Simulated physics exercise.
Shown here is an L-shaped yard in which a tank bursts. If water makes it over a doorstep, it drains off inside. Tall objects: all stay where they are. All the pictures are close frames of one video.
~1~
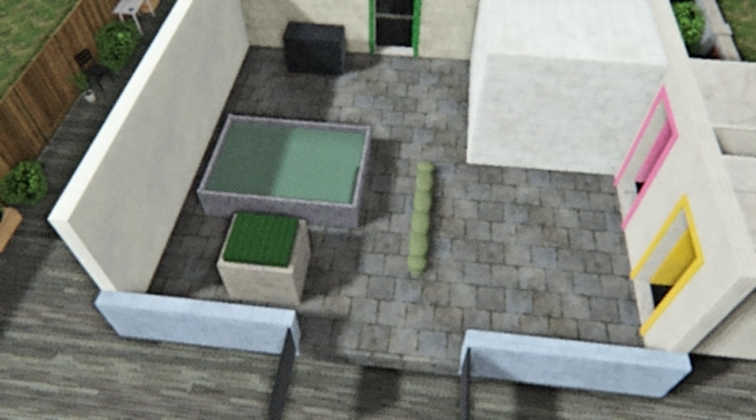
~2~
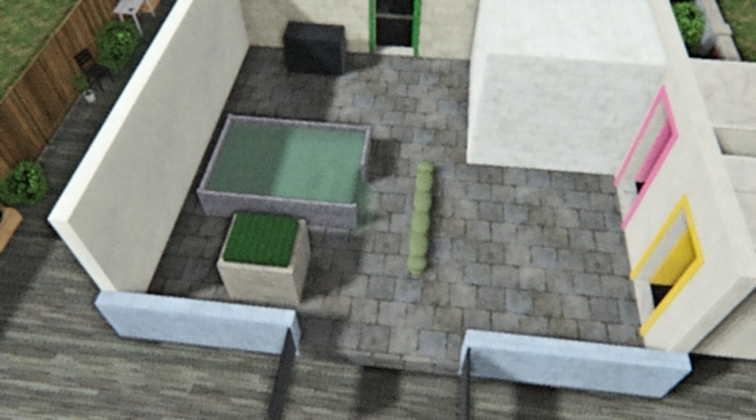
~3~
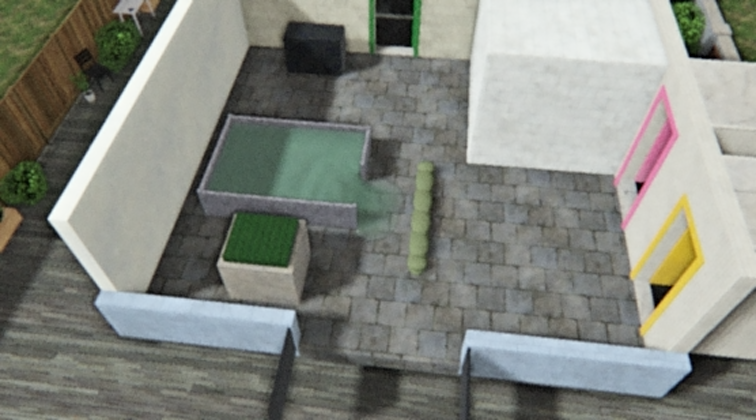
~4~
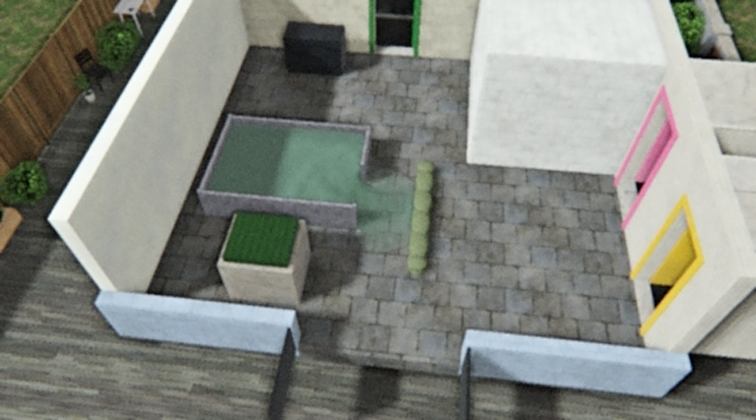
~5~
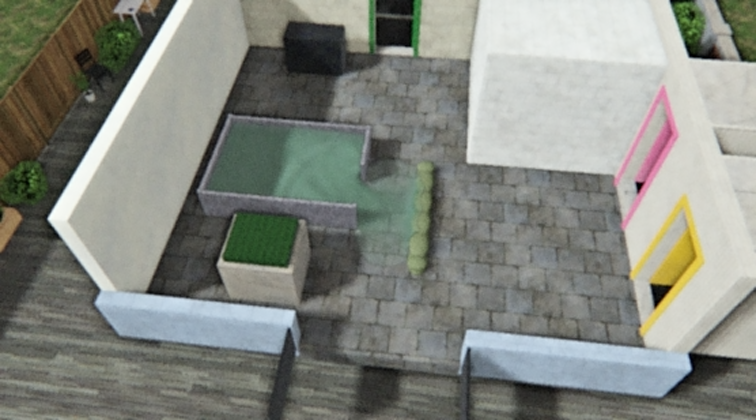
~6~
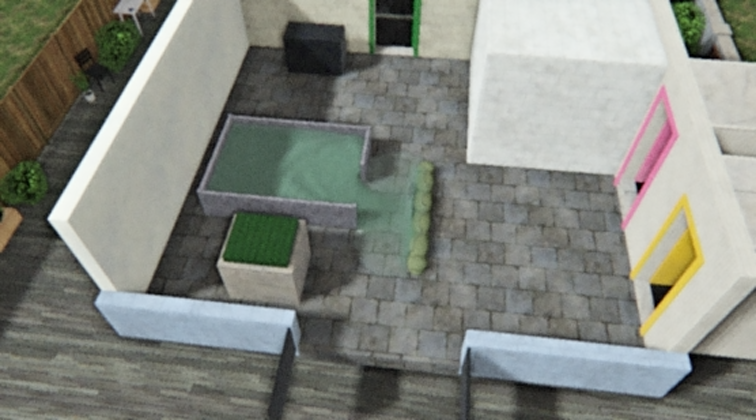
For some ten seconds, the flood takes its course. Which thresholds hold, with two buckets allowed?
As I see it, the pink door gets two buckets or fewer; the green door gets over two buckets; the yellow door gets two buckets or fewer.
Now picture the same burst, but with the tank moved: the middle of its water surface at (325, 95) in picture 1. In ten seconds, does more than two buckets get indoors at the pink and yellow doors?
Result - pink undershoots, yellow overshoots.
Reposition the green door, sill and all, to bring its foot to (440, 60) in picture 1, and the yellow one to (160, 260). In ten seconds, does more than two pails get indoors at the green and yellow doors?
Green door takes more, yellow door stays under.
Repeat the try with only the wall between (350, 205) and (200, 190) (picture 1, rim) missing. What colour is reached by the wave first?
My answer is the yellow-painted one.
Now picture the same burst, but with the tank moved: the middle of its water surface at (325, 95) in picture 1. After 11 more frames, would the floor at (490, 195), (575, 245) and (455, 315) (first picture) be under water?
Going through the three places: In the spill, in the spill, out of reach.
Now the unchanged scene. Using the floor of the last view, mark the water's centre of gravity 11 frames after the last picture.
Roughly (324, 190) in the last picture.
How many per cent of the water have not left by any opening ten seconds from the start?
Near 66 in a hundred.
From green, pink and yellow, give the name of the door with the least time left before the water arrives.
Answer: The green one.
A moment on, water covers 15 % of the floor; the pink door not reached, the green door not reached, the yellow door not reached.
Next, water covers 35 % of the floor; the pink door not reached, the green door not reached, the yellow door not reached.
Then, water covers 50 % of the floor; the pink door not reached, the green door under two buckets in, the yellow door not reached.
Later, water covers 55 % of the floor; the pink door wet at the sill, nothing in, the green door over two buckets in, the yellow door wet at the sill, nothing in.
In the end, water covers 70 % of the floor; the pink door wet at the sill, nothing in, the green door over two buckets in, the yellow door wet at the sill, nothing in.
